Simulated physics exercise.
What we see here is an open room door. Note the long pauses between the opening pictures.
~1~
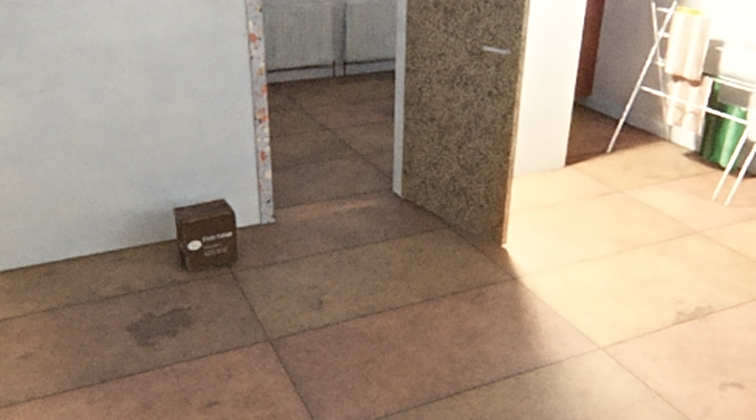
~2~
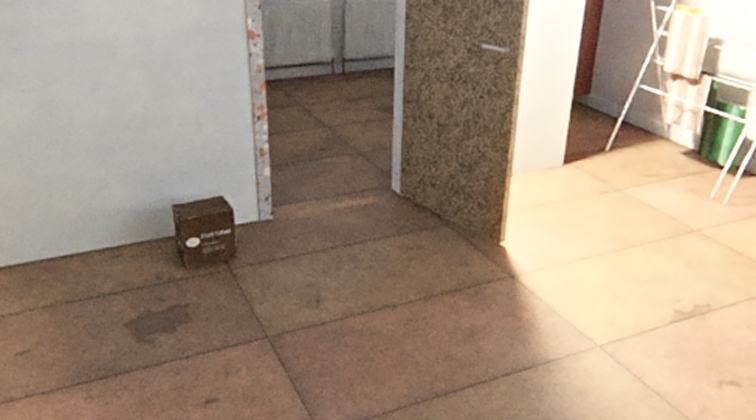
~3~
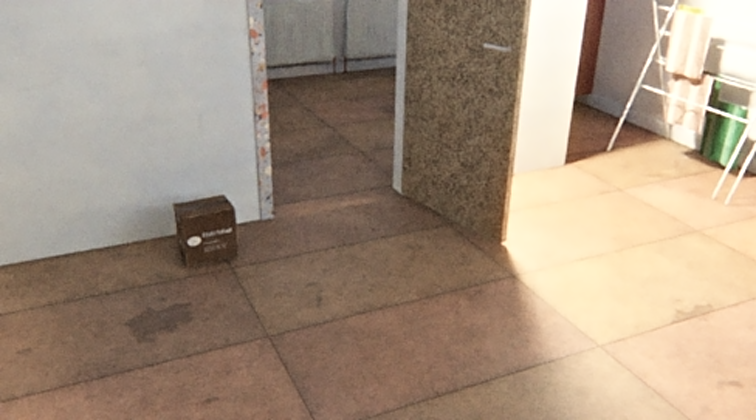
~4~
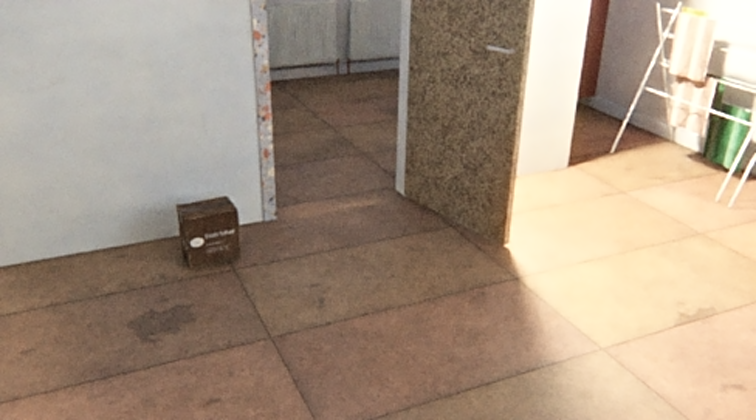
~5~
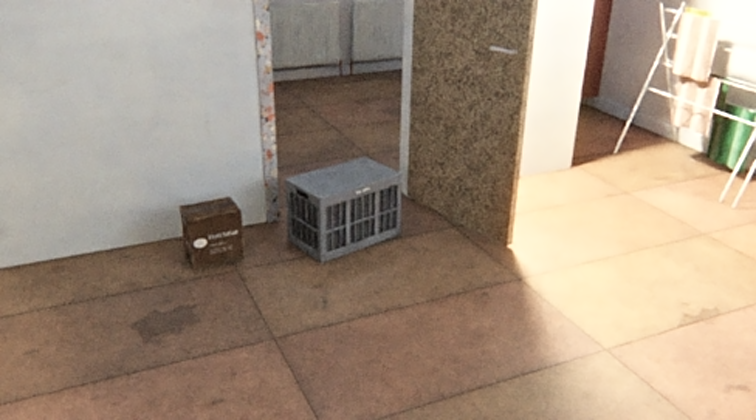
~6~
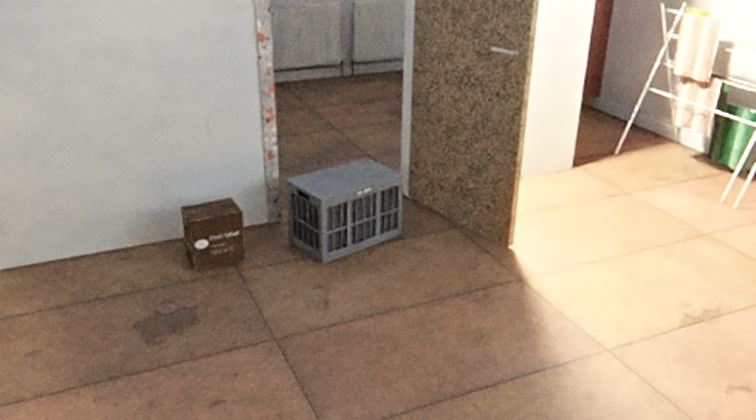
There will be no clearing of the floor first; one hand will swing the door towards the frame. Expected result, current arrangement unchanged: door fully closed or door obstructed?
Result: Door obstructed.
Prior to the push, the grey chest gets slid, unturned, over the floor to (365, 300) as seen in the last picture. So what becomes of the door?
Then it swings home.
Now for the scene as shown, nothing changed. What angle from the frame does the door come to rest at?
Roughly 30 degrees open.
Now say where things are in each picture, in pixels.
Door wide open and still; brown box (207, 234), in the first picture.
Door wide open and still; brown box (205, 231), in the second picture.
Door wide open and still; brown box (206, 230), in the third picture.
Door wide open and still; brown box (209, 232), in the fourth picture.
Door wide open and still; brown box (213, 232), in the fifth picture.
Door wide open and still; grey chest (346, 208); brown box (214, 233), in the sixth picture.
Then, 0.70 s past the last view, door 87° open.
Then, 1.20 s past the last view, door 60° open.
Then, 1.50 s past the last view, door 48° open; grey chest displaced a little near (329, 208).
Then, 2.10 s past the last view, door 39° open; grey chest displaced a little near (320, 206).
Finally, door 32° open; moved from the start, grey chest; brown box still in place. Final places as the last picture's camera would see them, grey chest near (315, 205).
